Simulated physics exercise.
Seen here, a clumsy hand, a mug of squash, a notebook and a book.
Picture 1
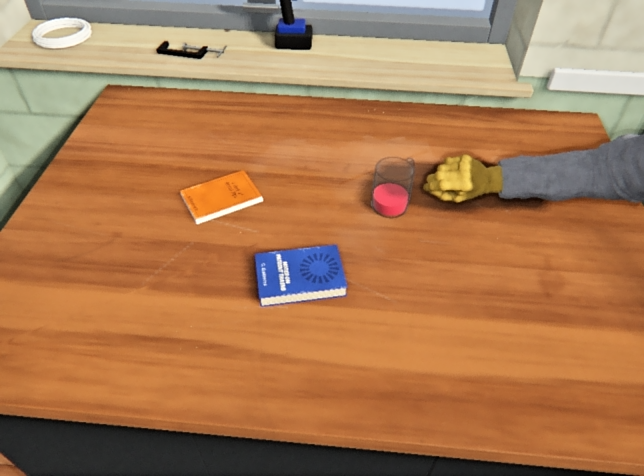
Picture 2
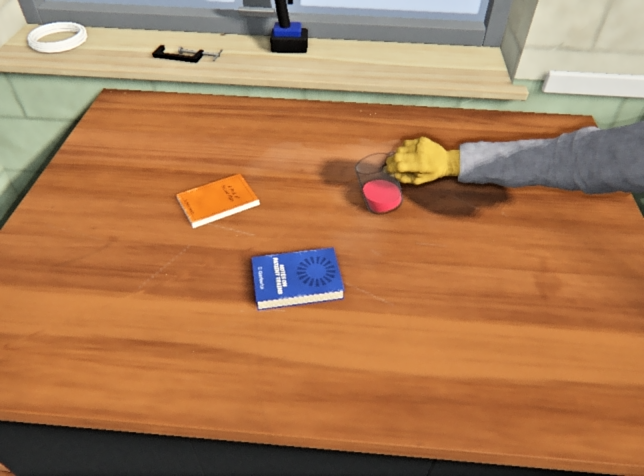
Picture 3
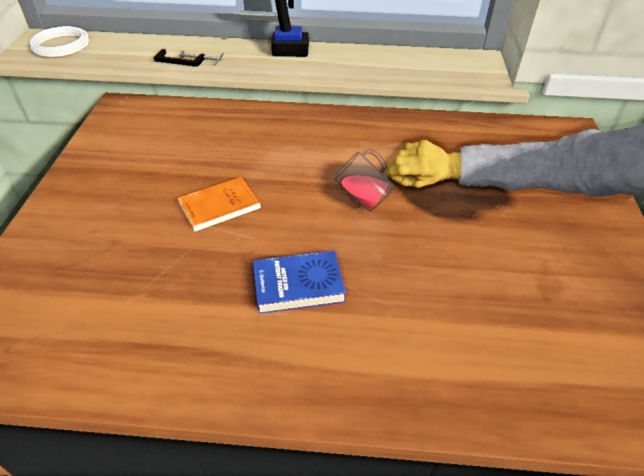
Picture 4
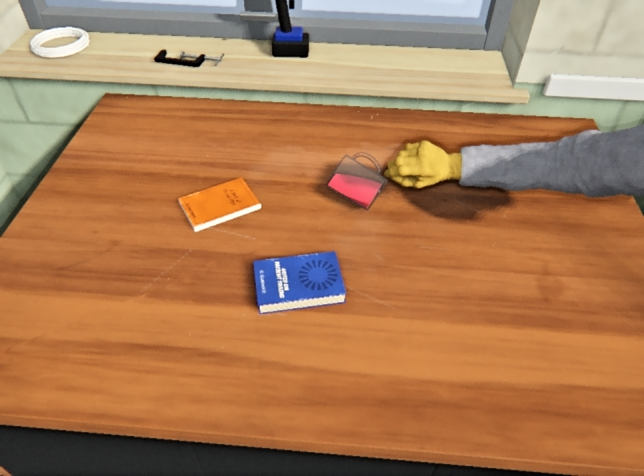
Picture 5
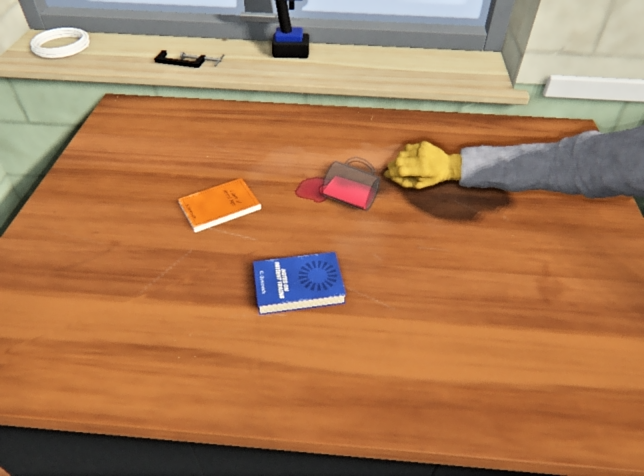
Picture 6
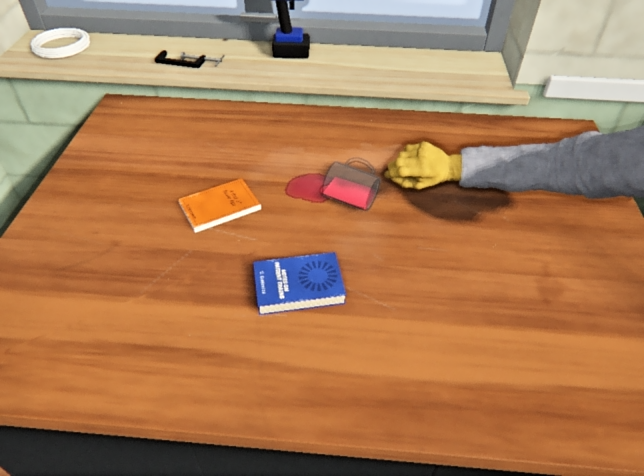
On a wooden table below a window, a clear cup of red drink stands upright near an orange notebook and a blue book, with a yellow-gloved hand at its right. The hand pushes against the cup, which tips over to the left and lies on its side as a small red puddle spreads from its mouth.
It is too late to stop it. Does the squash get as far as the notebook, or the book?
The notebook gets wet and the book stays dry.
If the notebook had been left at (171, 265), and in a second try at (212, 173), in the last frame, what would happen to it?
In the first try it remains untouched; in the second it is reached.
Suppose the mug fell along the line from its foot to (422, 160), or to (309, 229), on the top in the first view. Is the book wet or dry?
At the first place it stays dry, at the second it gets wet.
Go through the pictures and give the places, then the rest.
In the first picture, it stands upright; mug (392, 187) about a quarter full; notebook (221, 194); book (300, 270).
In the second picture, fingers against its side; mug (379, 183) tipped 20°.
In the third picture, it is falling; mug (363, 181) tipped 55°; book (298, 277).
In the fourth picture, it is falling; mug (356, 182) tipped 70°; notebook (219, 201).
In the fifth picture, it is down; mug (350, 186) tipped 85°; a puddle starts at (316, 189).
In the sixth picture, it is down; mug (350, 186) tipped 85°; a puddle starts at (313, 187); notebook (219, 202); book (298, 278).
A moment on, the puddle covers about as much as a plate; the notebook is reached; the book is untouched.
Further on, the puddle covers about as much as a tray; the notebook is reached; the book is untouched.
When it is over, the puddle covers about as much as a tray; the notebook is reached; the book is untouched.
